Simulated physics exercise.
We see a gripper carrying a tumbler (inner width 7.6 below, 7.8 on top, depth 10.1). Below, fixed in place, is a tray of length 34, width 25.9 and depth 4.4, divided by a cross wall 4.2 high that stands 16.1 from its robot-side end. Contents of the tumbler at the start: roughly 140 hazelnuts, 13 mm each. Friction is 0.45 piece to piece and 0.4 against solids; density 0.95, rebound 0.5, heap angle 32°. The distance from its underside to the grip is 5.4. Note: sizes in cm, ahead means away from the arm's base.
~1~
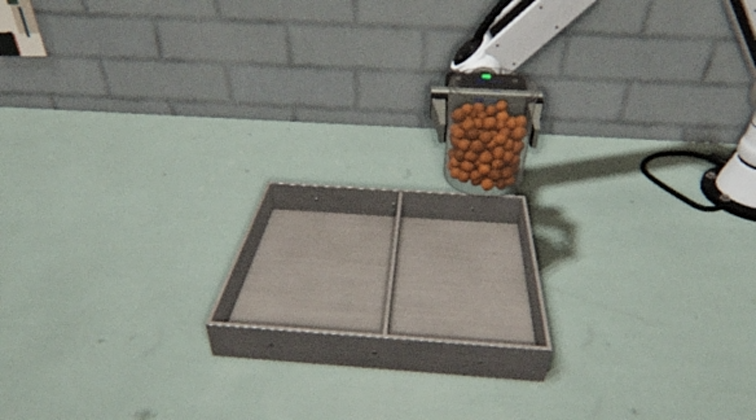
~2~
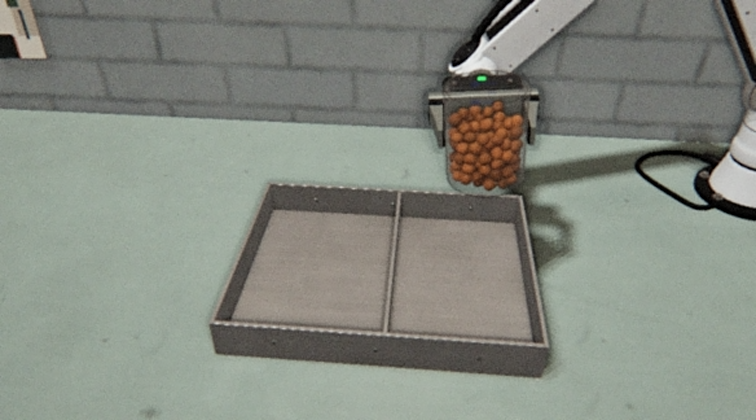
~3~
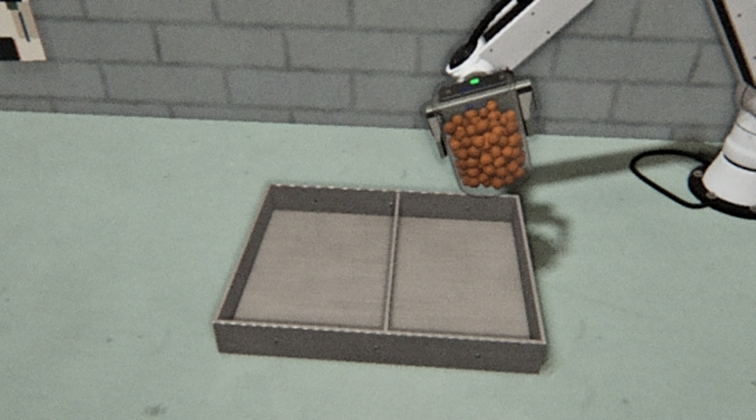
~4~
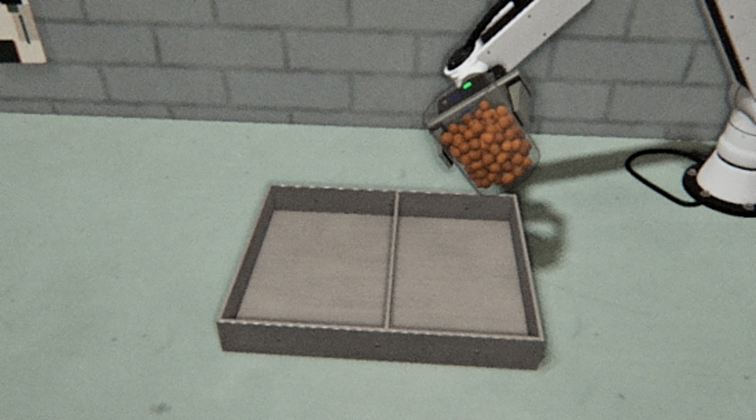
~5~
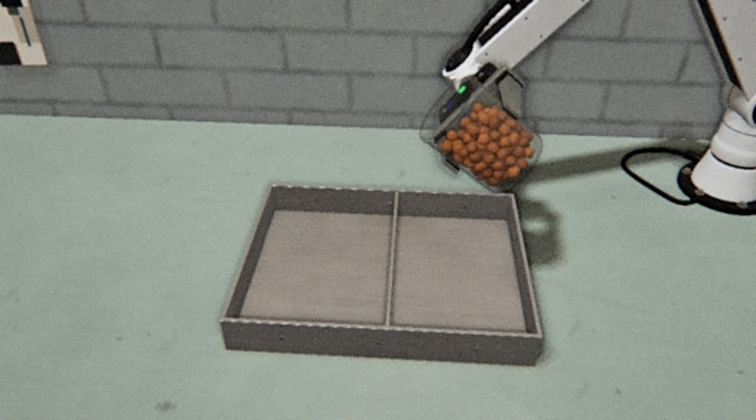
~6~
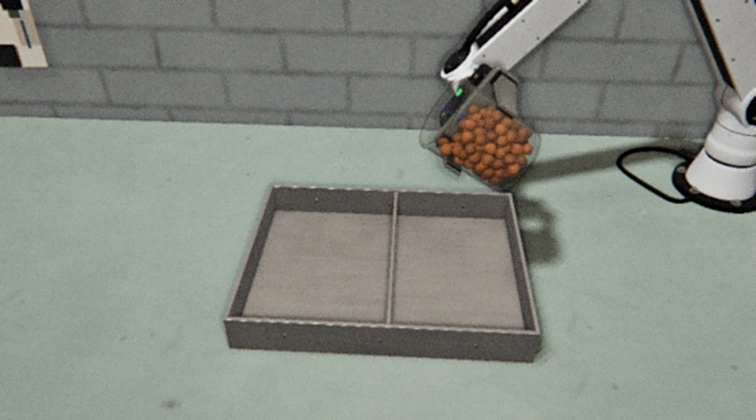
A robot arm gripping a clear container of round brown nuts above the far right corner of a divided gray tray gradually tilted it well over toward the left, and the nuts shifted inside.
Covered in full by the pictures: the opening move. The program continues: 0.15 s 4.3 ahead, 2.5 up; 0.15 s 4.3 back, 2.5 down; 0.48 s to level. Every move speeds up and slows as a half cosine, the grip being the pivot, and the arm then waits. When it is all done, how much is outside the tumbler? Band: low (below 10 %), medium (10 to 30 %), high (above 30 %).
Low.
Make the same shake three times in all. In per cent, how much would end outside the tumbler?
Then roughly 20 percent.
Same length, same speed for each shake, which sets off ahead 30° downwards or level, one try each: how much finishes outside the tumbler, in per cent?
You'd get about 0 per cent with the first setting and about 5 per cent with the second.
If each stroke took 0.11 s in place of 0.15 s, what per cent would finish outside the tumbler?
It would come to around 25 %.
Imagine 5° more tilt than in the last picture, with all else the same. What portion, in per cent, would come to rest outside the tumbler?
About 10 %.
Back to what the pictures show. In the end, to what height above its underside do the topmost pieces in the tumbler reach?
About 9.0 cm.
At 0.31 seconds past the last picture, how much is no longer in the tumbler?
Share out so far: Close to 5 %.
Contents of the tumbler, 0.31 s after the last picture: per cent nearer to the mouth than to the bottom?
Around 40 per cent of it.
Then, 0.31 s on, tilted 56° forward, highest piece 23 above the table; 130 in the tumbler, 7 in flight or on a rim.
Then, 0.62 s on, tilted 13° forward, highest piece 25 above the table; 129 in the tumbler, 6 in the far-side part, 2 in the robot-side part.
Then, 0.98 s on, level, highest piece 25 above the table; 129 in the tumbler, 6 in the far-side part, 2 in the robot-side part.
Then, 2.03 s on, level, highest piece 25 above the table; 129 in the tumbler, 6 in the far-side part, 2 in the robot-side part.
In the end, 129 in the tumbler, 6 in the far-side part, 2 in the robot-side part. That is 6 % outside the tumbler.
